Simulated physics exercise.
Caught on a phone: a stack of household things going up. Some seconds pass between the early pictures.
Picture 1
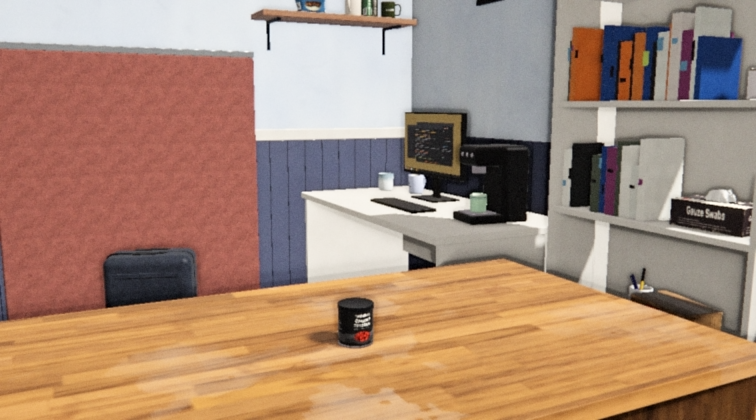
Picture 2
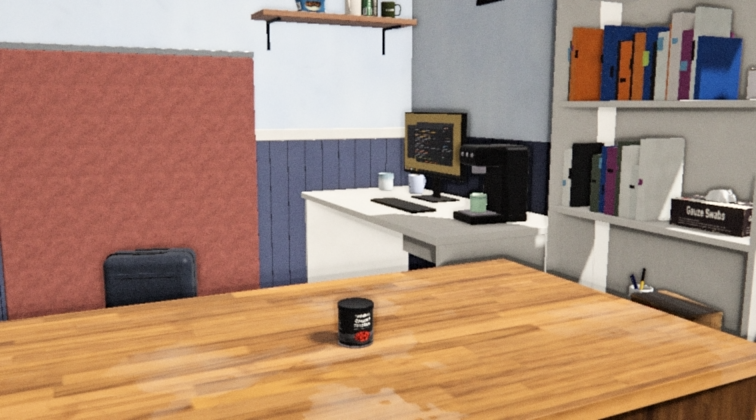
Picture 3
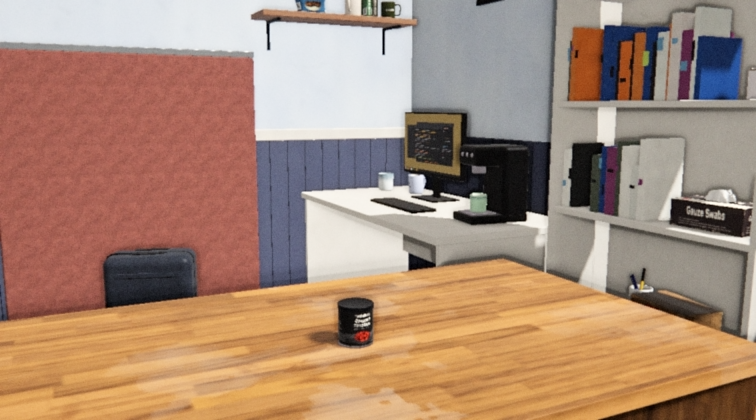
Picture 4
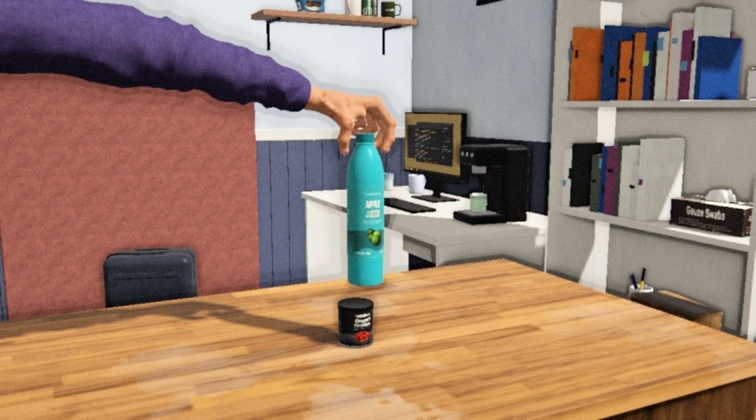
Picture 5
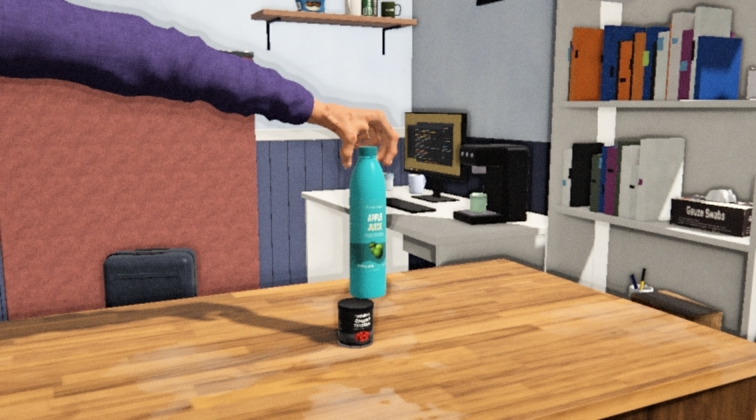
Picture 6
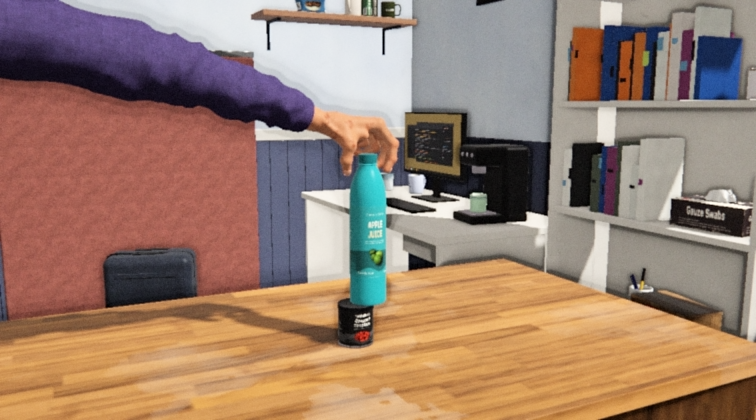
A hand in a purple sleeve lowers a turquoise bottle onto a small black tin.
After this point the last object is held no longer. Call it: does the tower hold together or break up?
It holds together.
Then, 0.20 s later than the last frame, all is still.
Then, 0.50 s later than the last frame, turquoise bottle resting near (368, 229).
When it is over, both as before. End places, in pixels of the last picture, turquoise bottle near (368, 229). The pile stays up.
